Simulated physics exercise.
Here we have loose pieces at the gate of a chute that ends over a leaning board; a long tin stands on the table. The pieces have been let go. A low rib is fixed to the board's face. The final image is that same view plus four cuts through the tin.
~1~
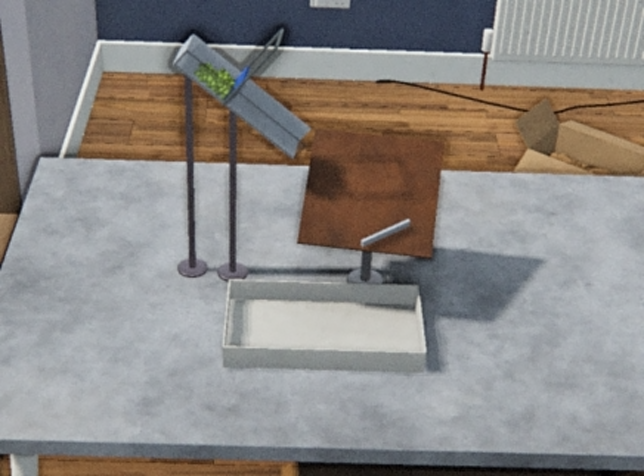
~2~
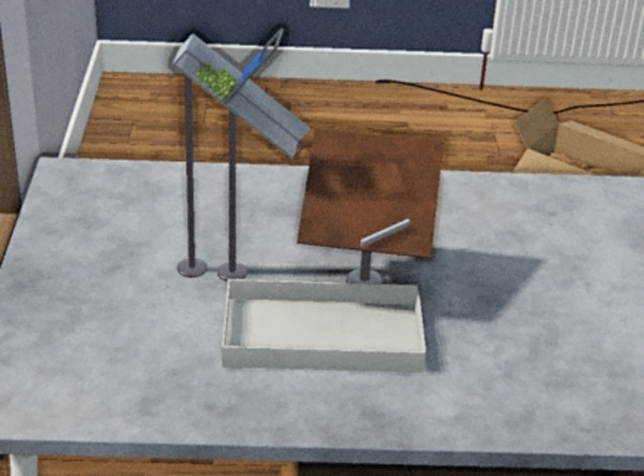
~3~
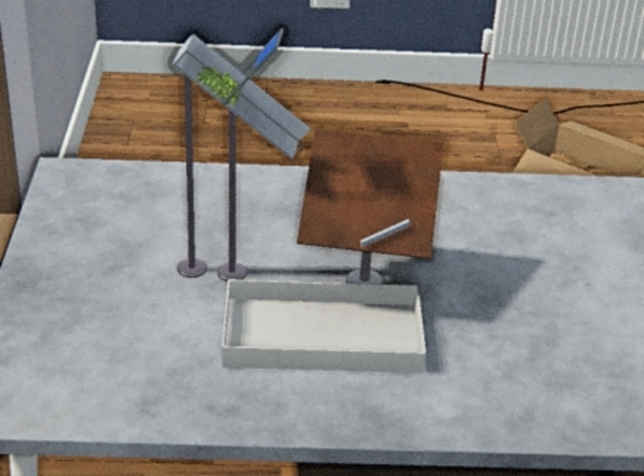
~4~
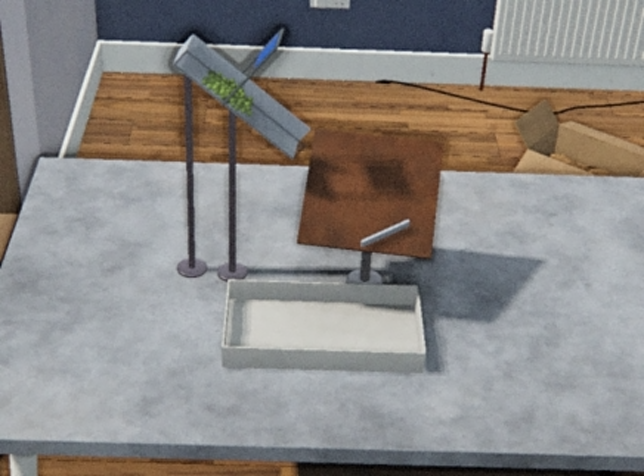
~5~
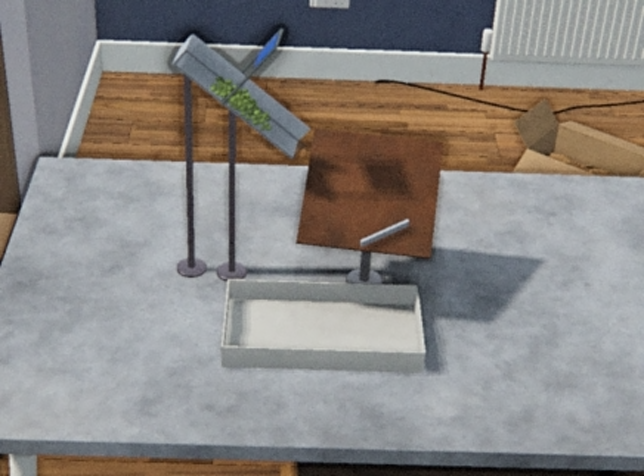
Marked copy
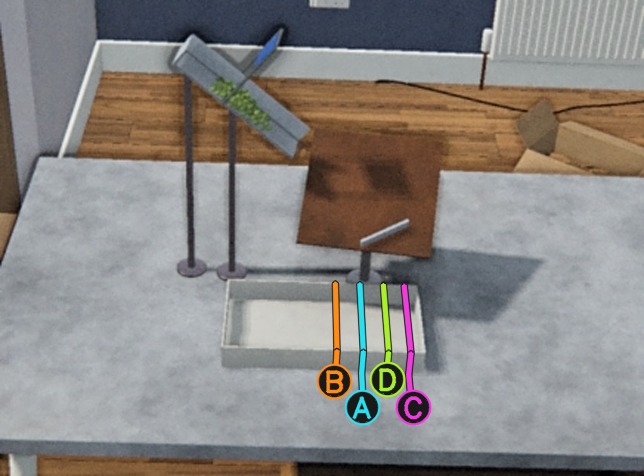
Small green pieces slide down and to the right along a sloping grey chute.
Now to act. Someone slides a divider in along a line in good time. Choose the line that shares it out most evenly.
B works best here.
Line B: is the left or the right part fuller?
Right.
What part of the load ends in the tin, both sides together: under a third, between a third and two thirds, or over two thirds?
About that: Over two thirds.
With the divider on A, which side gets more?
The left side.
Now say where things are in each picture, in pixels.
In the first frame, load behind the gate near (220, 77), dried peas; lip of the chute near (296, 150), sloping fairly steeply.
In the second frame, middle of the board near (371, 191), tilted fairly steeply; middle of its low edge near (363, 250); of its high edge near (379, 135).
In the third frame, front corners of the tin near (223, 347) and (425, 353), empty; front of the load near (236, 100).
In the fourth frame, middle of the load near (232, 93); its front near (250, 113), close to a third of the way to the lip; rib from (409, 220) to (362, 241).
In the fifth frame, middle of the load near (243, 98); its front near (269, 128), close to two thirds of the way to the lip.
On the marked copy, line A crosses the front rim at (363, 351); line B crosses the front rim at (336, 350); line C crosses the front rim at (410, 352); line D crosses the front rim at (388, 351).
Choosing A, of what is caught, all but a few on the left of the divider, only a few on the right.
Choosing B, of what is caught, close to a third on the left of the divider, close to two thirds on the right.
Choosing C, of what is caught, the whole lot on the left of the divider, none at all on the right.
Choosing D, of what is caught, all but a few on the left of the divider, only a few on the right.
